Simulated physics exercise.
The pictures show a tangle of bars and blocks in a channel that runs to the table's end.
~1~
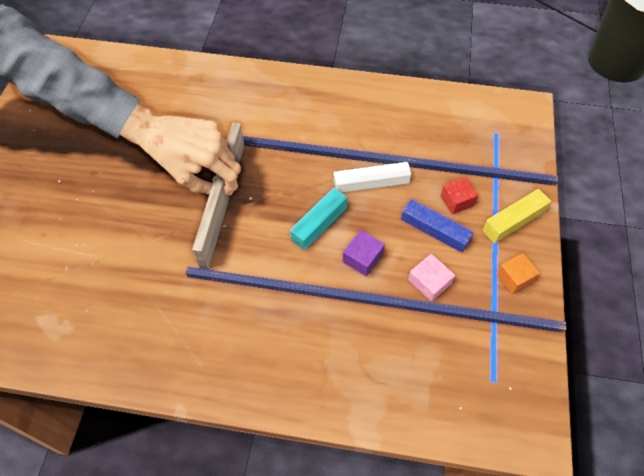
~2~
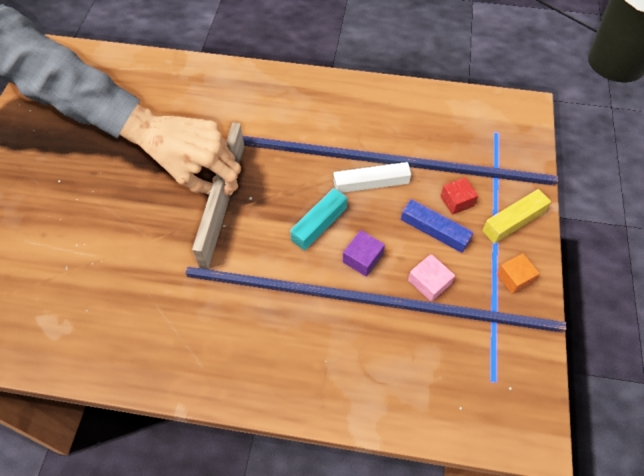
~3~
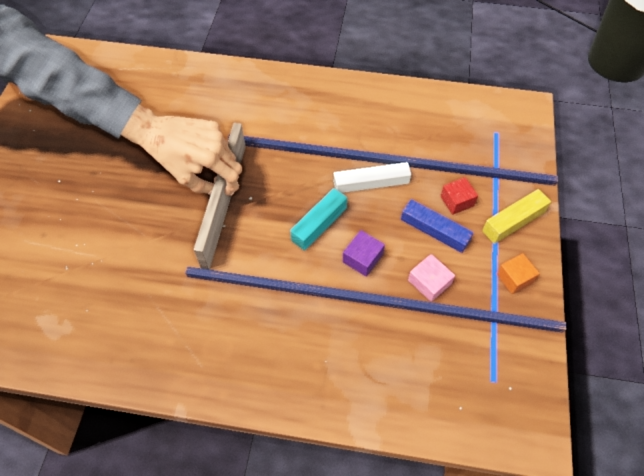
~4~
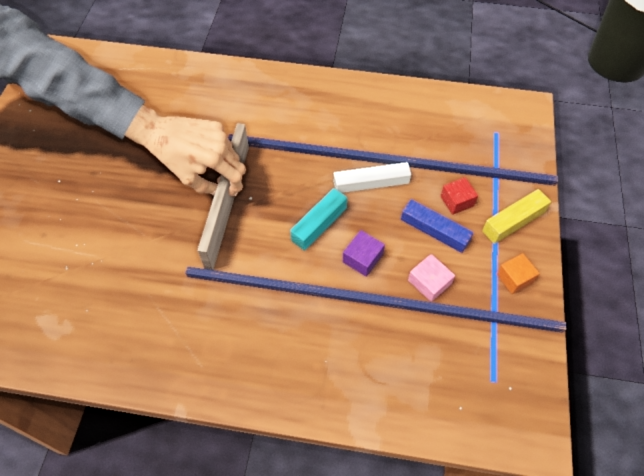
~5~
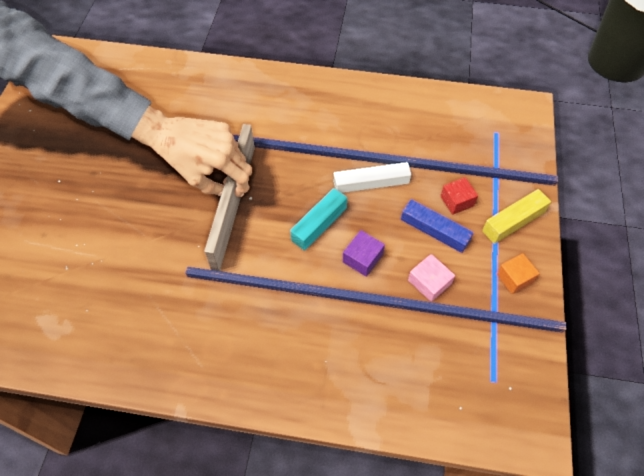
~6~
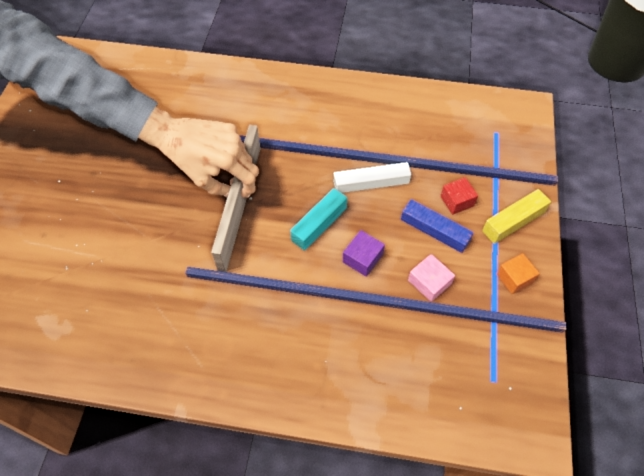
A hand in a grey sleeve grips an upright board at the left of a wooden table, seen from above at an angle in a dark-tiled room. Between two dark blue rails lie turquoise, white, purple, blue, pink and red pieces, with yellow and orange ones by a bright blue line at right. The hand slides the board slightly rightward, touching no pieces, while everything else and the camera stay still.
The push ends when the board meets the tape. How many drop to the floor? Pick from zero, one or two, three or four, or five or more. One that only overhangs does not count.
As it turns out, the number that fall off is one or two.
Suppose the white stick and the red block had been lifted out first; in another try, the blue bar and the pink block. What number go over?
It would be 1 and 0.
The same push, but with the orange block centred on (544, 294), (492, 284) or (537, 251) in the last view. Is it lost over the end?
Place by place, it comes down; comes down; drops off.
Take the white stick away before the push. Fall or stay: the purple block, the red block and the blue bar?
The purple block is kept; the red block does not fall; the blue bar holds on.
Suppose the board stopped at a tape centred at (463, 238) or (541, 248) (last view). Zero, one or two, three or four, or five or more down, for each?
Taking them in turn, no fall at all; five or over.
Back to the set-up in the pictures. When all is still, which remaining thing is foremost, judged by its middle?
Foremost is the pink block.
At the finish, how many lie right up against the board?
2 of them.
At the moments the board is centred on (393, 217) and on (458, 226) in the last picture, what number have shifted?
By then 5, and 8.
A little later, none off yet; orange block at rest near (518, 274); yellow bar at rest near (517, 216); red block at rest near (459, 196).
When it is over, the number that fall off is one or two; down, yellow bar and orange block.
